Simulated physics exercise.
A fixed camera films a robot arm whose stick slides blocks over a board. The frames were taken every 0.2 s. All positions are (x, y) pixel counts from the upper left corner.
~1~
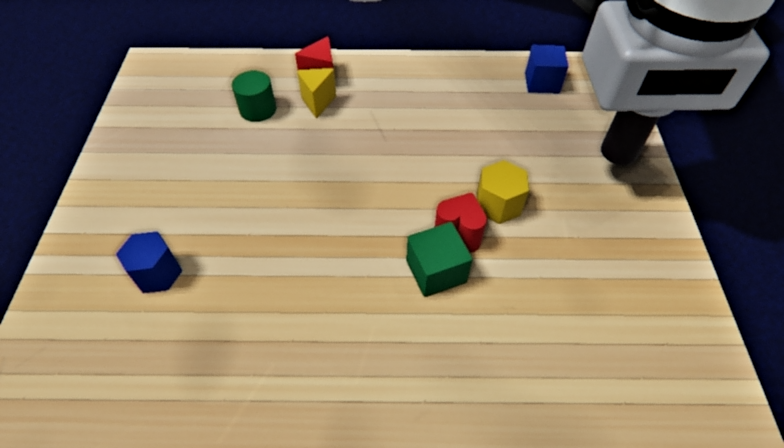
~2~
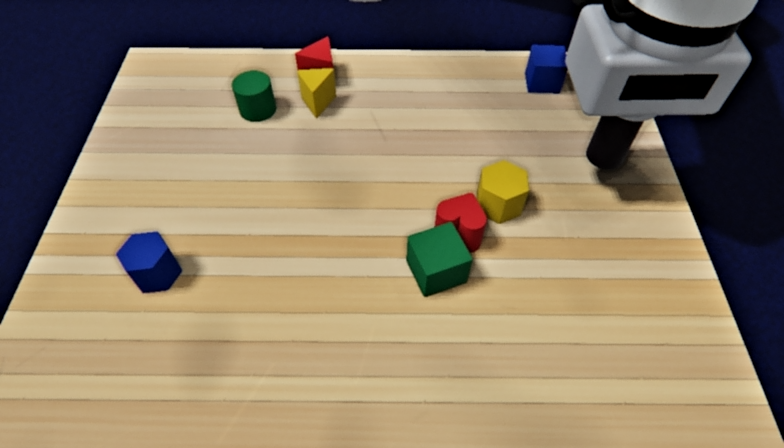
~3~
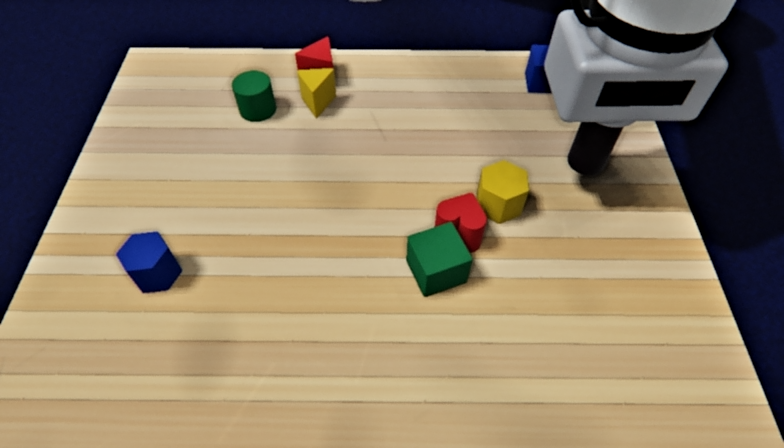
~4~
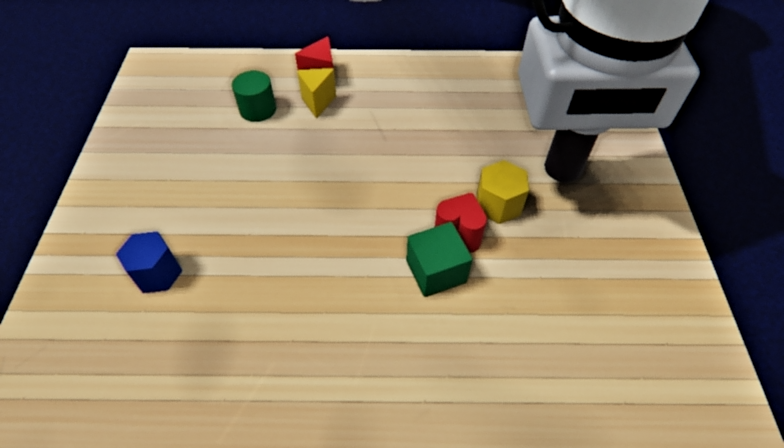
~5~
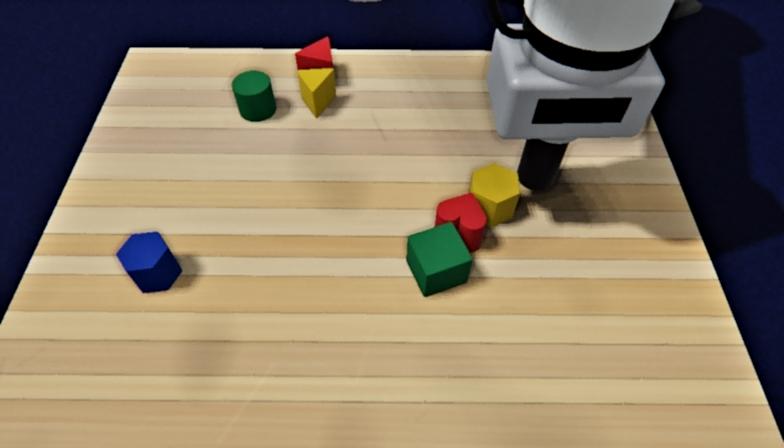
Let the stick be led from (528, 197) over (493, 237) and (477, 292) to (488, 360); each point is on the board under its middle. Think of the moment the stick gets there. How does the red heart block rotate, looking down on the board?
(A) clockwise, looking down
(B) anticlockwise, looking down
B.
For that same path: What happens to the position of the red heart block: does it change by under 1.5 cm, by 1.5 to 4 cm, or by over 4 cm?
Travels 1.5 to 4 cm.
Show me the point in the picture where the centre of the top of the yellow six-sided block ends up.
Roughly at (460, 191).
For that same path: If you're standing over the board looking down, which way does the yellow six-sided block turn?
From the top: Clockwise.
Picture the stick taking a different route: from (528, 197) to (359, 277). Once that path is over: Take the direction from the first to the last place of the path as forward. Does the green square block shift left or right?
Displaced left.
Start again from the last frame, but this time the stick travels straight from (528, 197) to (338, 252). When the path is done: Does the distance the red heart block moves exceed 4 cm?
Yes, that is how it ends up.
On the path given first. One third of the way, stick at (498, 219); green square block at (435, 252); red heart block at (425, 214), turned 50° anticlockwise; yellow six-sided block at (461, 190), turned 80° clockwise.
Two thirds of the way, stick at (482, 275); green square block at (432, 258), turned 15° clockwise; red heart block at (424, 214), turned 50° anticlockwise; yellow six-sided block at (460, 191), turned 80° clockwise.
At the end, stick at (494, 346); green square block at (432, 259), turned 15° clockwise; red heart block at (424, 214), turned 50° anticlockwise; yellow six-sided block at (460, 191), turned 80° clockwise.
